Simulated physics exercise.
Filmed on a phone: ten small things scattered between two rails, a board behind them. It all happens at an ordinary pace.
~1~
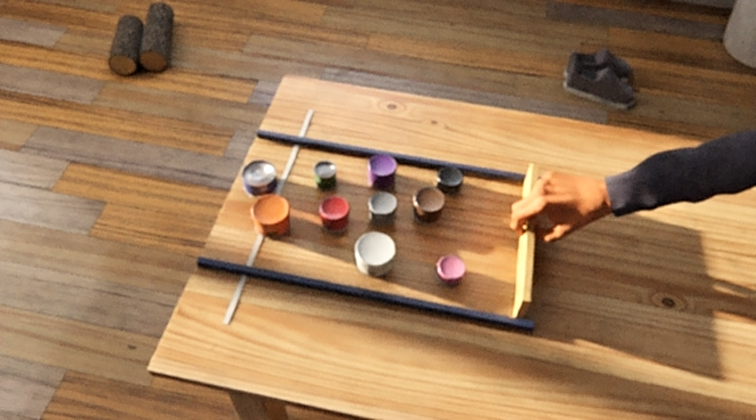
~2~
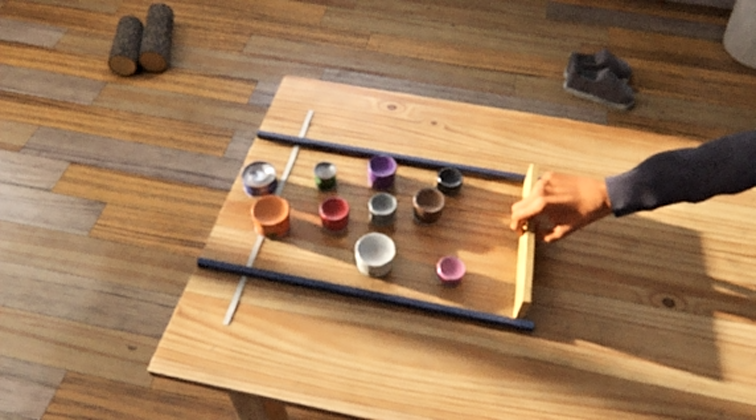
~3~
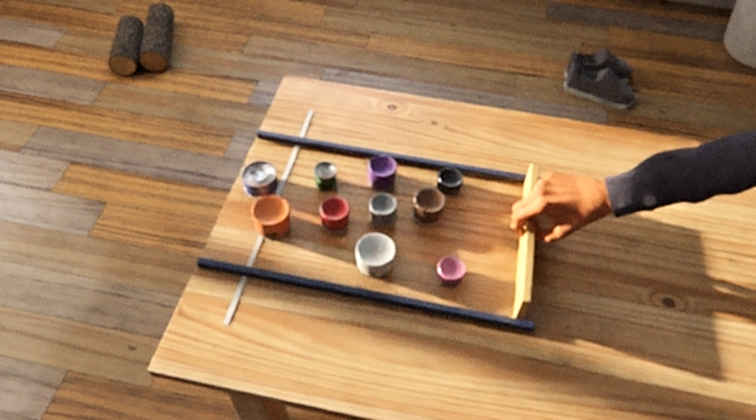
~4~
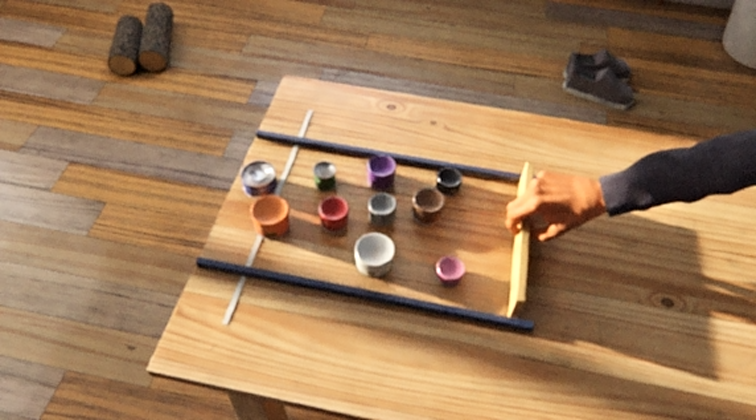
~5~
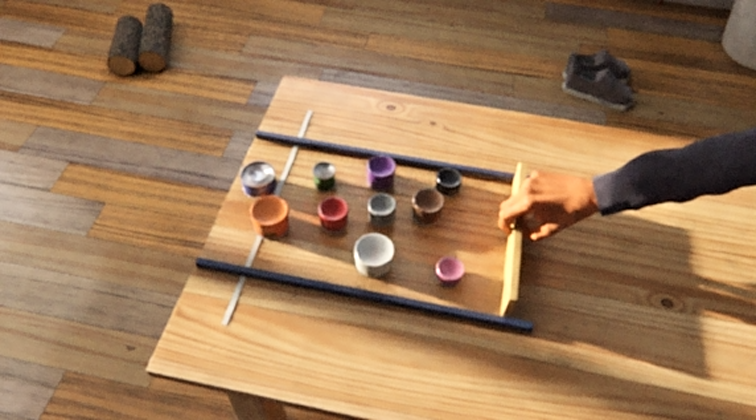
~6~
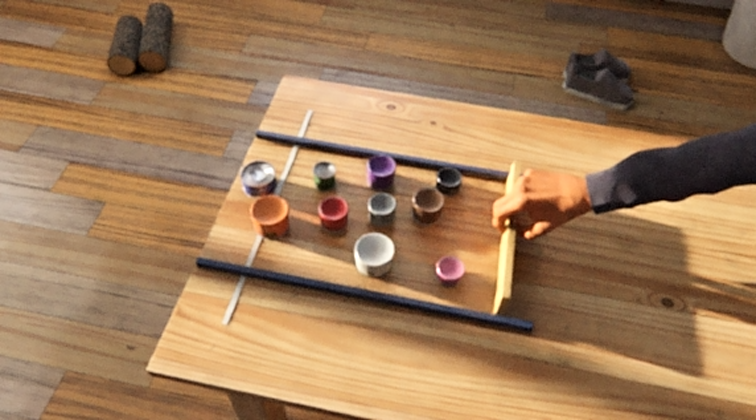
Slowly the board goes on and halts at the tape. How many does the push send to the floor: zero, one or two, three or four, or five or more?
The number that fall off is one or two.
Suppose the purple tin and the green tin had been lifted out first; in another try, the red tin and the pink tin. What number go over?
Fallen: 0, and 1 in the other try.
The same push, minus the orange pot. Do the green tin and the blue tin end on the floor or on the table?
The green tin stays on, the blue tin is lost.
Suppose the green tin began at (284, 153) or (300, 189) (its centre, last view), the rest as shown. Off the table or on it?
In turn it is lost; holds on.
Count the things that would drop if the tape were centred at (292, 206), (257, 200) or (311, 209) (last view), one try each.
Down on the floor: 0, 5 and 0.
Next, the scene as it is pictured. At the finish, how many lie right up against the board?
5 of them.
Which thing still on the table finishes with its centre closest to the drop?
The orange pot ends nearest.
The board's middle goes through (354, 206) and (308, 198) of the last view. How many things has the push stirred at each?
At the one place 8, at the other 10.
Soon after, none off yet; blue tin at rest near (259, 180); orange pot at rest near (271, 218); green tin at rest near (325, 176).
After that, none off yet; blue tin at rest near (259, 180); orange pot at rest near (269, 218); green tin displaced about its own width near (304, 179).
In the end, the number that fall off is one or two; gone, blue tin.
